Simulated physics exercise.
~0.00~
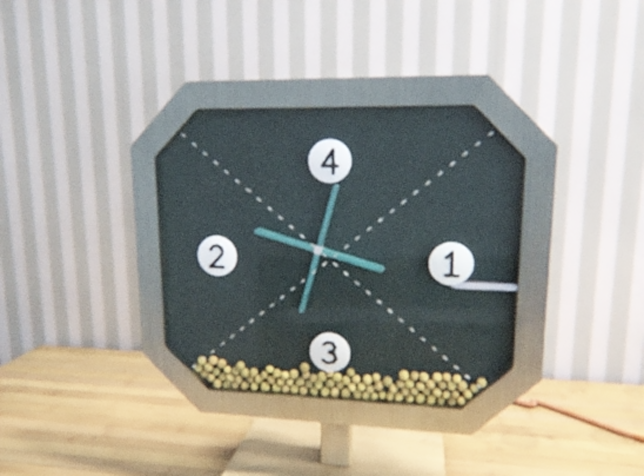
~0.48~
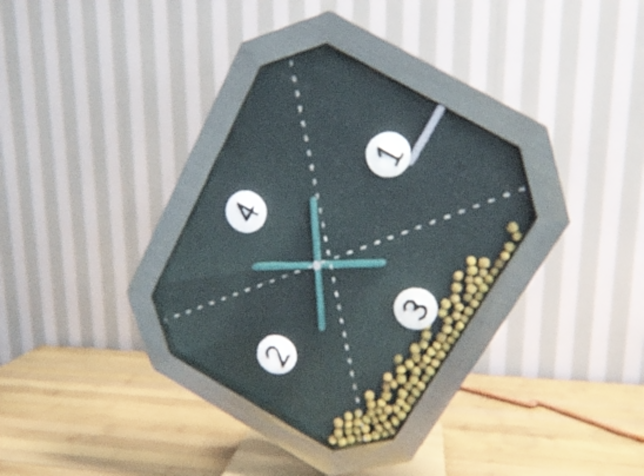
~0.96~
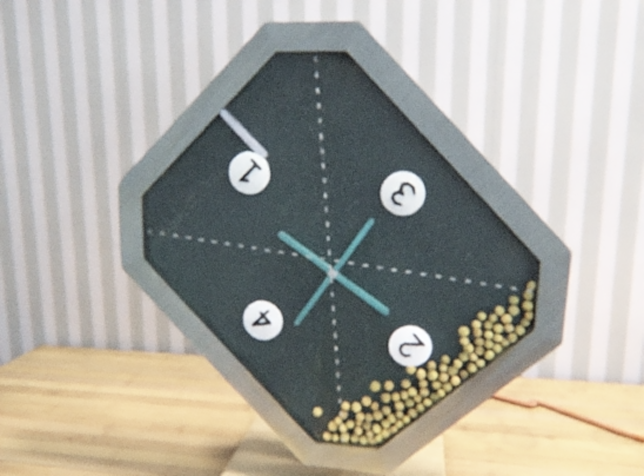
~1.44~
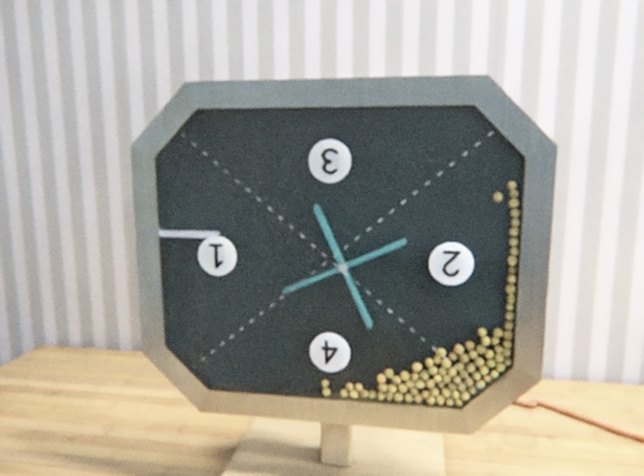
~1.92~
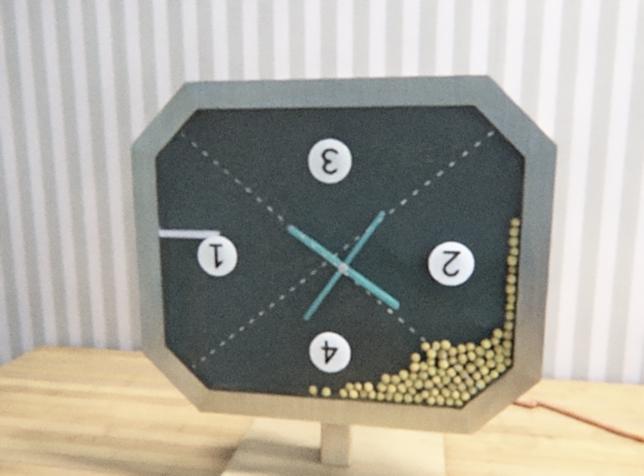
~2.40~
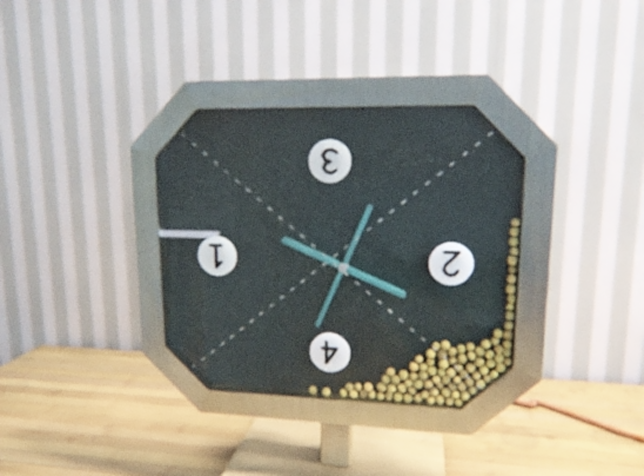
An eight-sided grey box with a dark face, set on a wooden stand, starts upright with small tan chickpeas spread in a thin layer along its bottom edge. It turns anticlockwise, and the chickpeas bank up in the lower right. As it keeps turning, they gather along the sloping lower edge while the teal cross in the middle turns too. The box stops upside down, its numbers inverted, with chickpeas heaped in the bottom right corner and a single line stacked up the right wall. The heap slumps slightly leftward, the cross turns a little further, and the chickpeas settle.
